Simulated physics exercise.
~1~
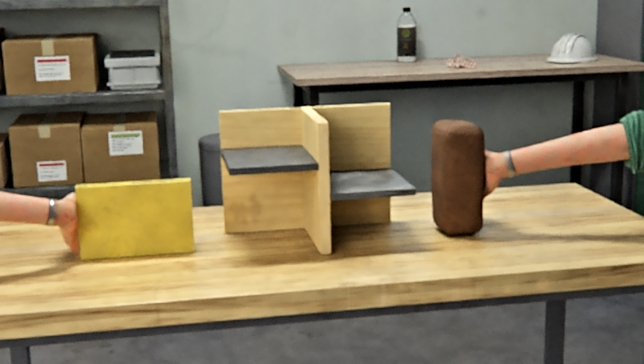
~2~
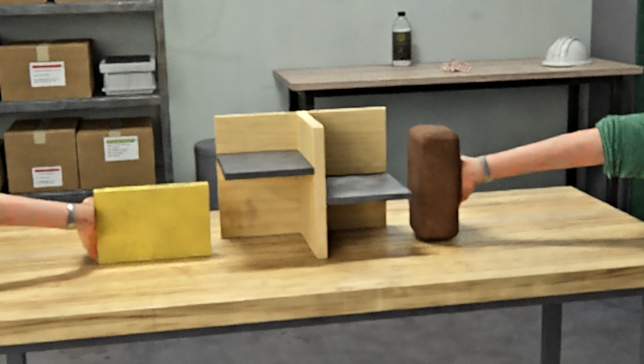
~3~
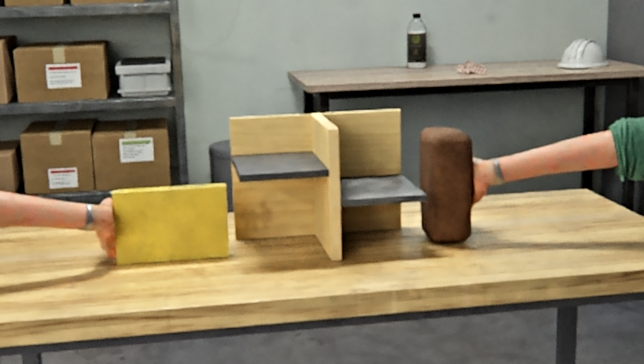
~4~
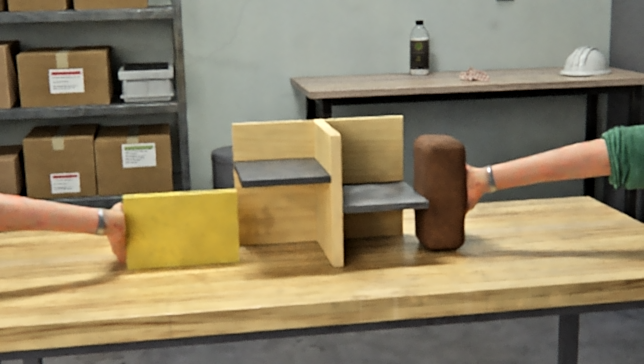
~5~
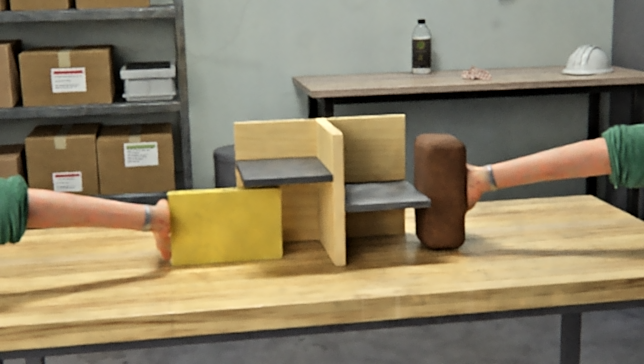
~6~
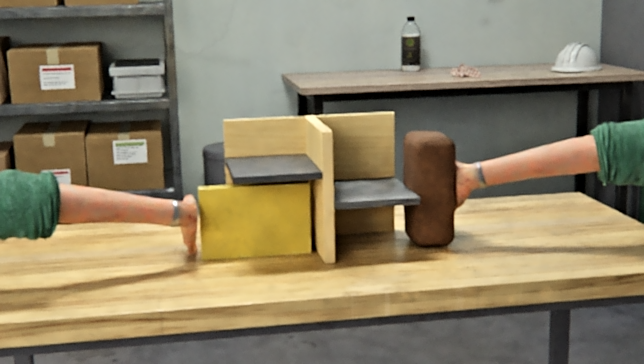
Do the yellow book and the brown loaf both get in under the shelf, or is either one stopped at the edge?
The yellow book clears the shelf and goes in underneath on the left. The brown loaf is too tall and stops against the shelf on the right.
